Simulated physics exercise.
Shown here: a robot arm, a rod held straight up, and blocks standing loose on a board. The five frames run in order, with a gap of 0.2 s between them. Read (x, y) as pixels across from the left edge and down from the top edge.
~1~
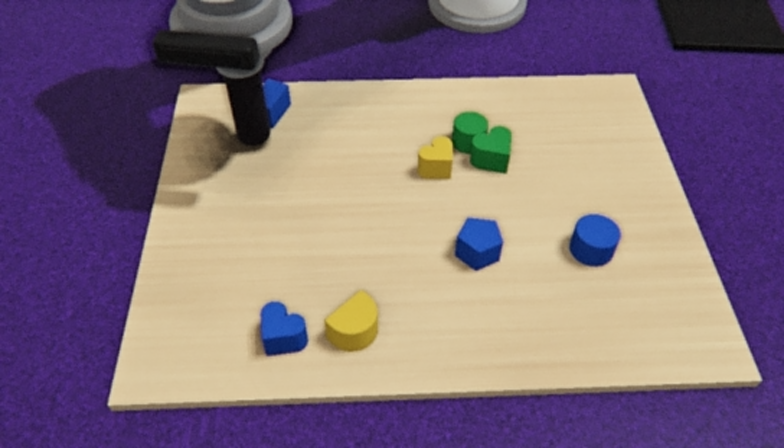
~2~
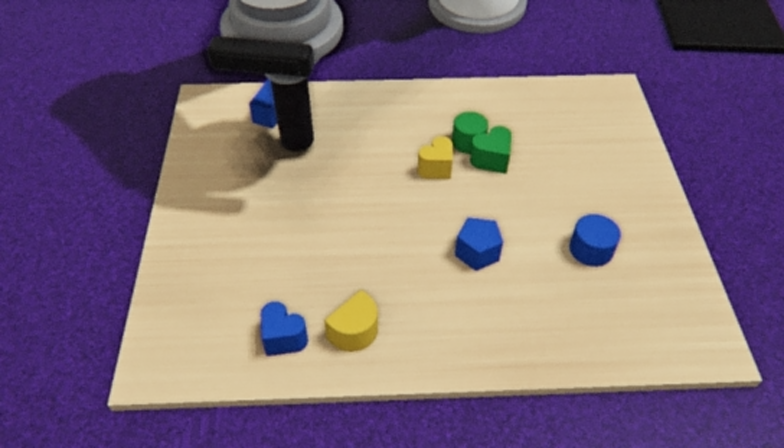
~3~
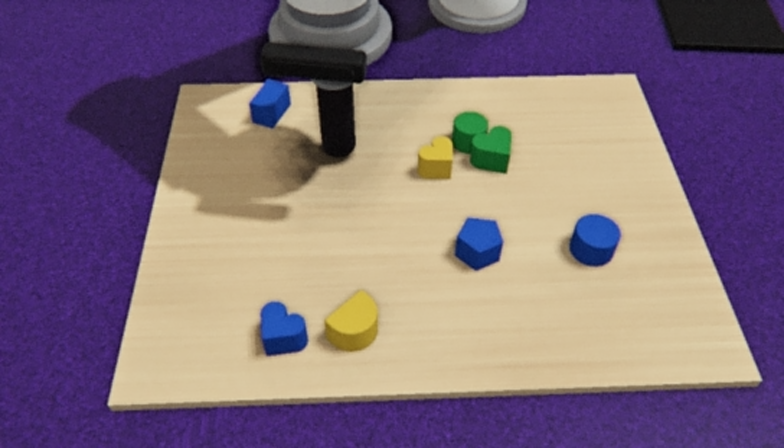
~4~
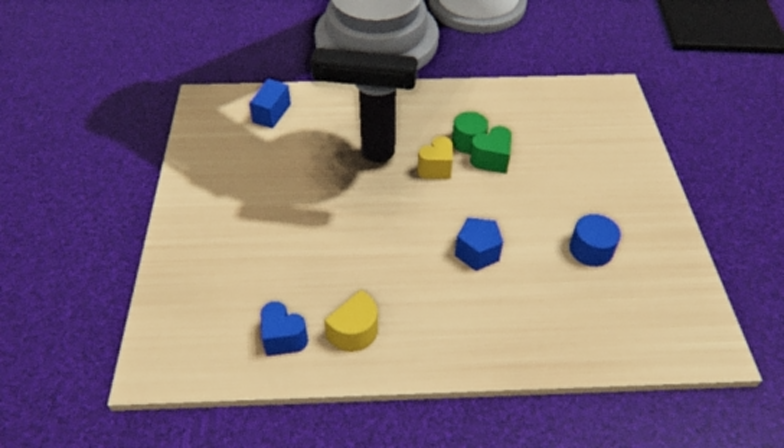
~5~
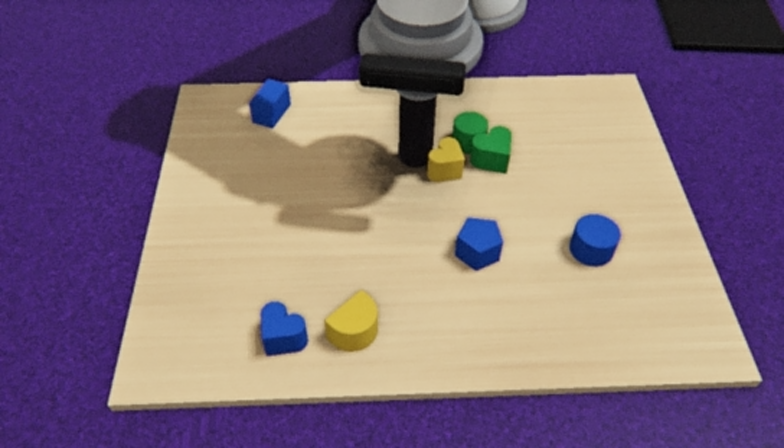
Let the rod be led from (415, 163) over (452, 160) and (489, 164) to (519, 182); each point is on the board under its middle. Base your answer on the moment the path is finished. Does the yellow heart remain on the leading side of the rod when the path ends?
No - that is not the case.
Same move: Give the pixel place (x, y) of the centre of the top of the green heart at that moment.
Located at (539, 141).
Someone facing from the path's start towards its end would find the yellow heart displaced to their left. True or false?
False.
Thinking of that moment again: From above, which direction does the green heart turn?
From overhead, the rotation is counterclockwise.
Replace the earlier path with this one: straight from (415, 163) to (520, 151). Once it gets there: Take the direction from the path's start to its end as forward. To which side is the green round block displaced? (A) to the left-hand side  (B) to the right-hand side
The answer is A.
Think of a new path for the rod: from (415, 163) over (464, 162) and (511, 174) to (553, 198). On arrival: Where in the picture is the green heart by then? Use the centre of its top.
The top centre is at (540, 138).
What follows on the original path. One third of the way, rod (453, 154); yellow heart (476, 156), turned 15° clockwise; green round block (473, 121); green heart (508, 139), turned 15° anticlockwise.
Two thirds of the way, rod (490, 158); yellow heart (492, 166), turned 65° clockwise; green round block (483, 117); green heart (526, 139), turned 55° anticlockwise.
At the end, rod (520, 176); yellow heart (498, 174), turned 105° clockwise; green round block (483, 117); green heart (539, 141), turned 100° anticlockwise.
